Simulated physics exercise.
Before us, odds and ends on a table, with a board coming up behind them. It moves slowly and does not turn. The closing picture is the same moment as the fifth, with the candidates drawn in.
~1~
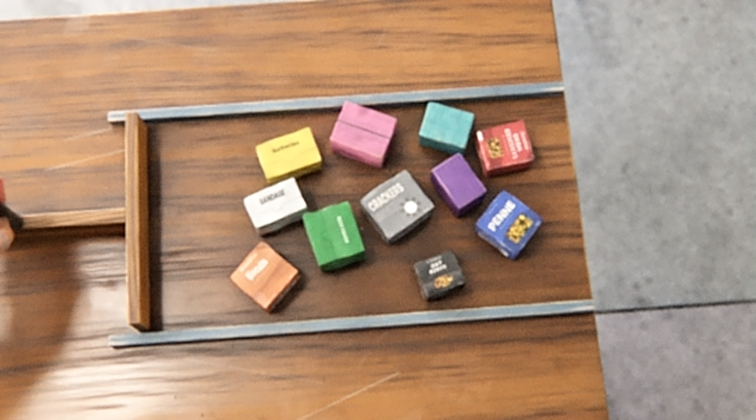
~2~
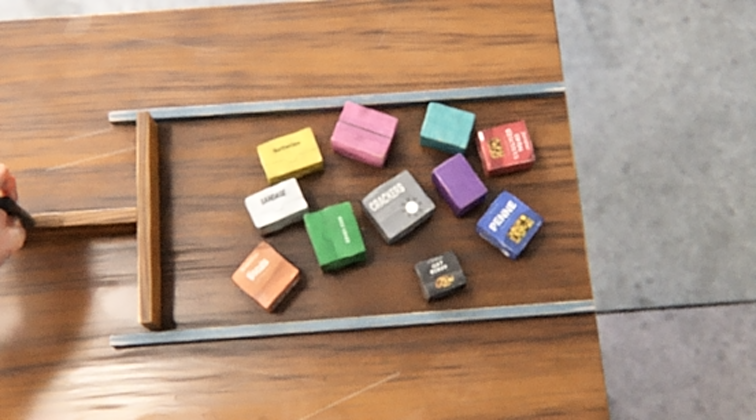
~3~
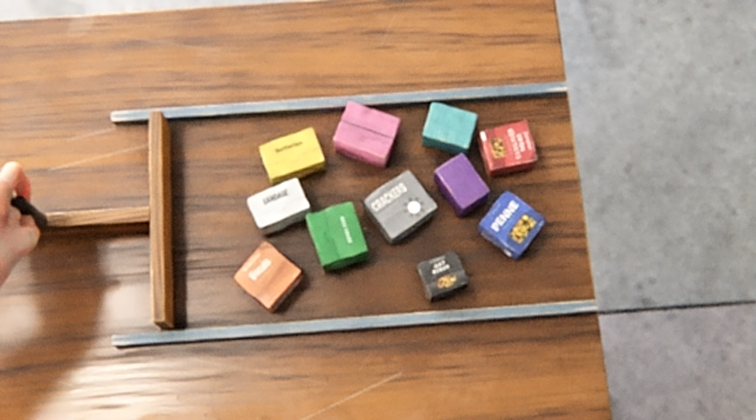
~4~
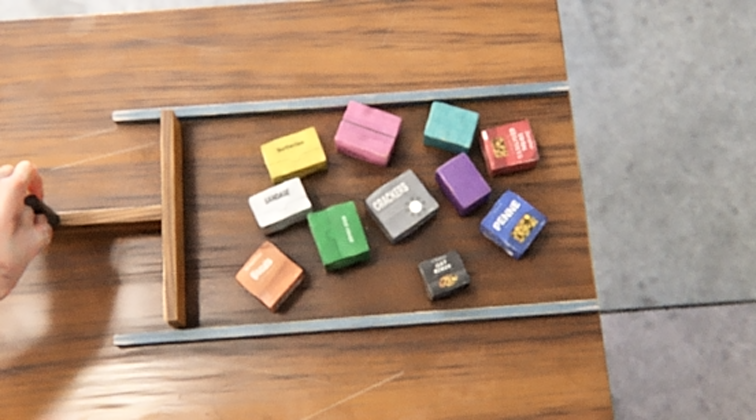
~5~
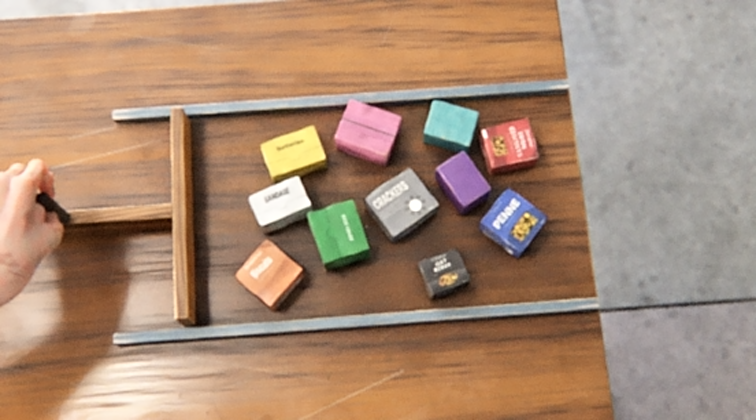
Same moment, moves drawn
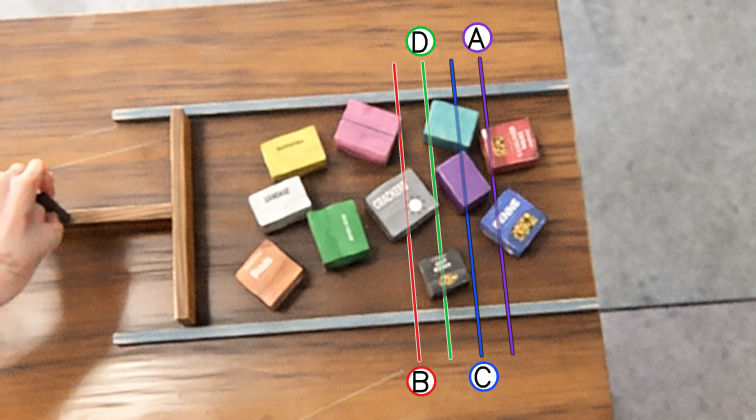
The clip shows small colourful boxes scattered between two metal rails on a wooden table, as a hand at the left slowly pushes a wooden board a short way right towards them, while the boxes stay still.
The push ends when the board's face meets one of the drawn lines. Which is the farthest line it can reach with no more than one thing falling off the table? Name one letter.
As far as mark D.
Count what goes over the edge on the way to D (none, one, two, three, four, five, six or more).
In all, one.
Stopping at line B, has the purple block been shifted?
By then, yes.
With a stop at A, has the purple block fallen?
Yes.
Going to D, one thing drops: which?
The red box.
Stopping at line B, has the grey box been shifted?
Yes.
On the marked copy, A at (496, 200); B at (406, 206); C at (466, 202); D at (436, 204).
Following D. Soon after the start, board (272, 203); orange packet (316, 287); yellow box (309, 158).
Later, board (365, 196); red box (537, 148); turquoise block (498, 111).
In the end, board (432, 192); red box over the edge; turquoise block (563, 107); one fallen.
As for the rest, A drops four; B is within the limit but short; C drops two.
